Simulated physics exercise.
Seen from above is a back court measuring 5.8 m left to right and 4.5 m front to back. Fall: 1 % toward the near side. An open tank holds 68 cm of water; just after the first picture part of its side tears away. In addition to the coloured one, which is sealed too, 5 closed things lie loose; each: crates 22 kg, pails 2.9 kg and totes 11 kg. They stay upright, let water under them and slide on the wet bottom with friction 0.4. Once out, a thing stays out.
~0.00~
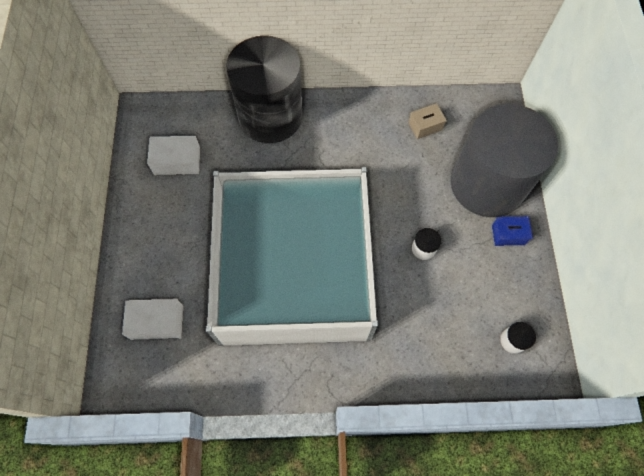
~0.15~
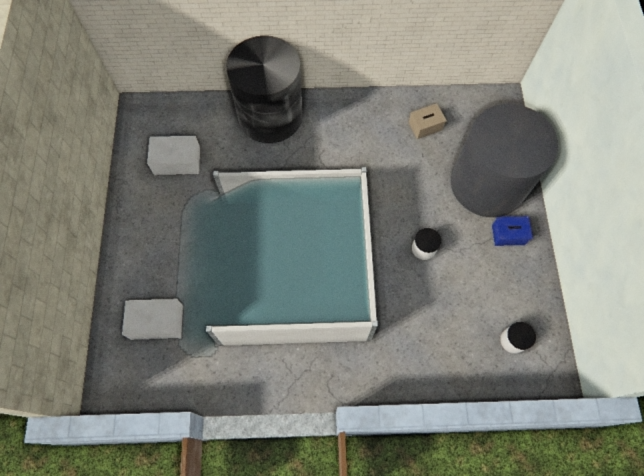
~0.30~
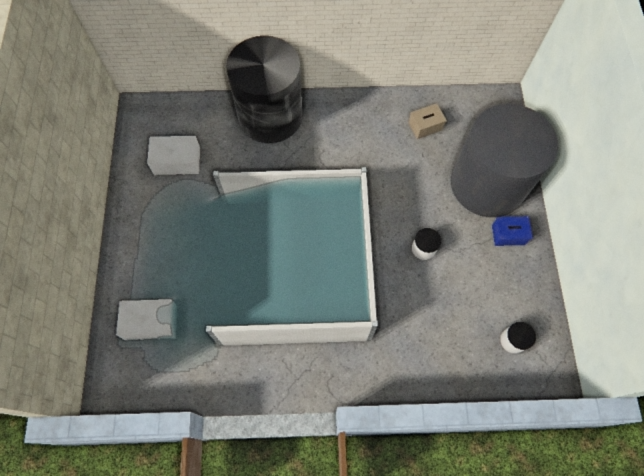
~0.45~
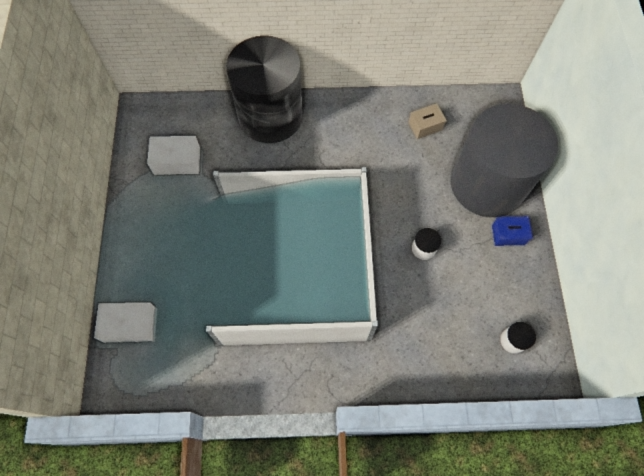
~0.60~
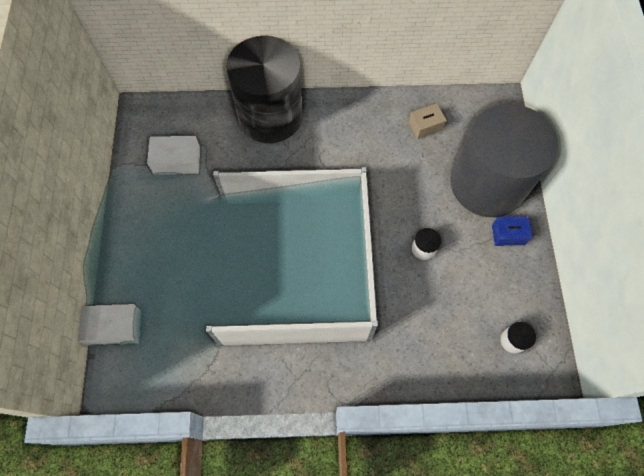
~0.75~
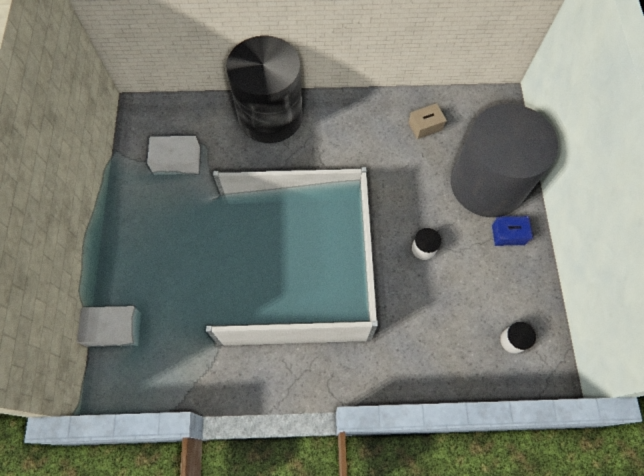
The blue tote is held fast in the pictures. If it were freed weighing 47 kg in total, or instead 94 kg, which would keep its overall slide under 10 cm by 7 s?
The lighter one stays in range.
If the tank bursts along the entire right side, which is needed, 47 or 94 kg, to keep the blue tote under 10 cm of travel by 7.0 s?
Answer: The big one only.
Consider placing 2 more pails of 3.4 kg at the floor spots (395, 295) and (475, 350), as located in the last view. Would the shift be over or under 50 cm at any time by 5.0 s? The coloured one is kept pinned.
Taking them as listed: Not beyond and beyond.
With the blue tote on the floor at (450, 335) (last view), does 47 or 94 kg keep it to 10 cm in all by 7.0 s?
Looks like the outcome is this: The lighter one does it.
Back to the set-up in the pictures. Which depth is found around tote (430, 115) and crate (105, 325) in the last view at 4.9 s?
4 and 13 cm.
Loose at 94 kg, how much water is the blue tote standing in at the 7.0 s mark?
About 12 cm.
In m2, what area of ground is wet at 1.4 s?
Somewhere around 9.0 m2, roughly.
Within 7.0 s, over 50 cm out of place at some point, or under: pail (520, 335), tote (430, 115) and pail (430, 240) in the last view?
First one crosses the line, second one stays inside, third one stays inside.
After 1.4 s the blue tote would be 0 cm from its start with 47 kg and 0 cm from its start with 94 kg; 0 cm of water round it then.
After 3.1 s the blue tote would be 0 cm from its start with 47 kg and 0 cm from its start with 94 kg; 0 cm of water round it then.
After 4.9 s the blue tote would be 0 cm from its start with 47 kg and 0 cm from its start with 94 kg; 6 cm of water round it then.
After 7.0 s the blue tote would be 2 cm from its start with 47 kg and 0 cm from its start with 94 kg; 12 cm of water round it then.
